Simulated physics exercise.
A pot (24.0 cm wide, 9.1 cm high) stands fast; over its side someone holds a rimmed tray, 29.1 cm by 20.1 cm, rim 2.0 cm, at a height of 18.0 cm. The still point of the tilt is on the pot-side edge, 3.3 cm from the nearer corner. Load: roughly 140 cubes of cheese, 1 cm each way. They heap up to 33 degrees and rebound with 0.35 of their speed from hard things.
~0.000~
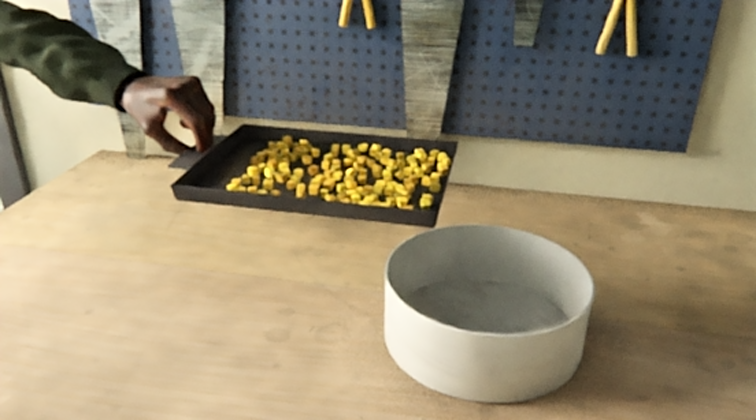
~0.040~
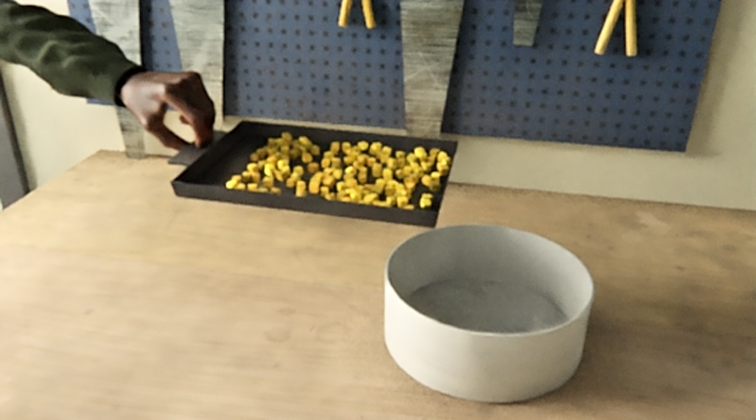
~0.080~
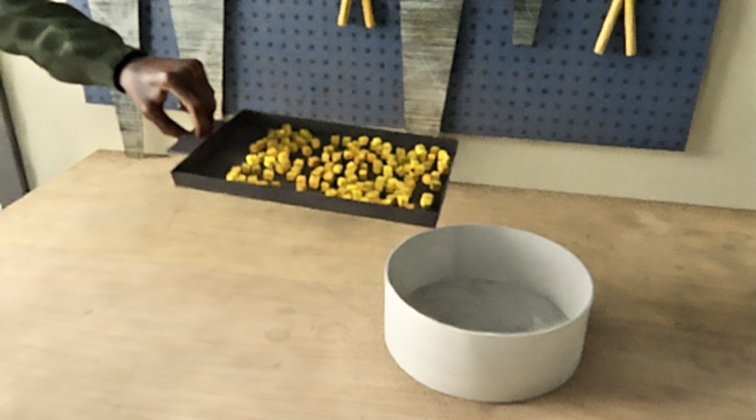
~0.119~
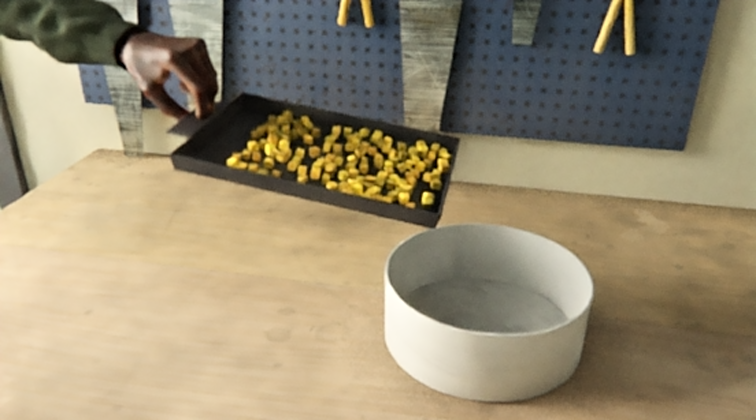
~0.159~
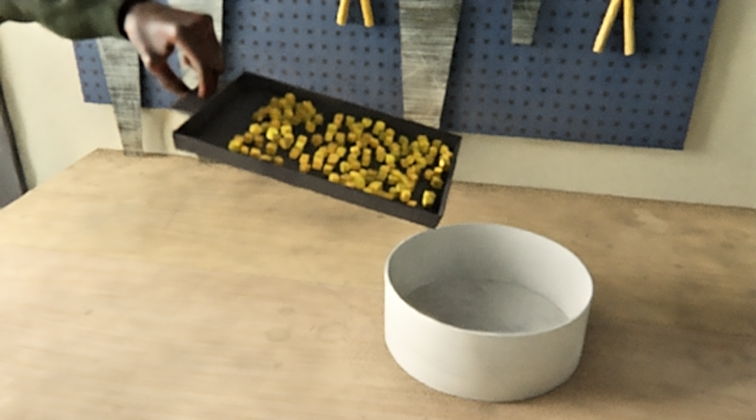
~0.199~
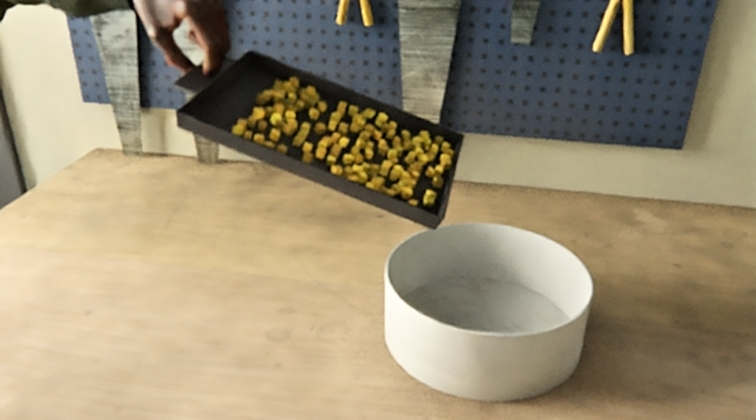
A hand raises the left end of a dark tray of yellow cubes beside a white pot.
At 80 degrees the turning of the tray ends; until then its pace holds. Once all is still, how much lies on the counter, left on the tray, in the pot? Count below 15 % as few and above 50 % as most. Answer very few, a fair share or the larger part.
On the counter: Very few; left on the tray: A fair share; in the pot: The larger part.
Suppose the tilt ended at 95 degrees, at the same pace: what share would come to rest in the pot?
It would be near 90 per cent.
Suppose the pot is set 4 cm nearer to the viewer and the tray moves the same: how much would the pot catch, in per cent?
It would be near 65 per cent.
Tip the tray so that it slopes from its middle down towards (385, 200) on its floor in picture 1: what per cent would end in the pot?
About 65 per cent.
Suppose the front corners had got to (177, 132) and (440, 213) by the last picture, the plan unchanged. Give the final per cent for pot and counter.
Pot 45, counter 0.
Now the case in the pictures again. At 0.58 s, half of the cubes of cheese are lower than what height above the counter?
Roughly 22 cm.
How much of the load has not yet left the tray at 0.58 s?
About 100 per cent.
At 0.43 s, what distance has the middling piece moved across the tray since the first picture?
About 2 cm.
After 0.43 s, tilt 50 degrees; the tray holds 100 %, the pot 0 %.
After 0.58 s, tilt 71 degrees; the tray holds 100 %, the pot 0 %.
After 0.86 s, tilt 80 degrees; the tray holds 35 %, the pot 60 %.
By 2.0 s all is still; counter 5 %, tray 30 %, pot 65 %.
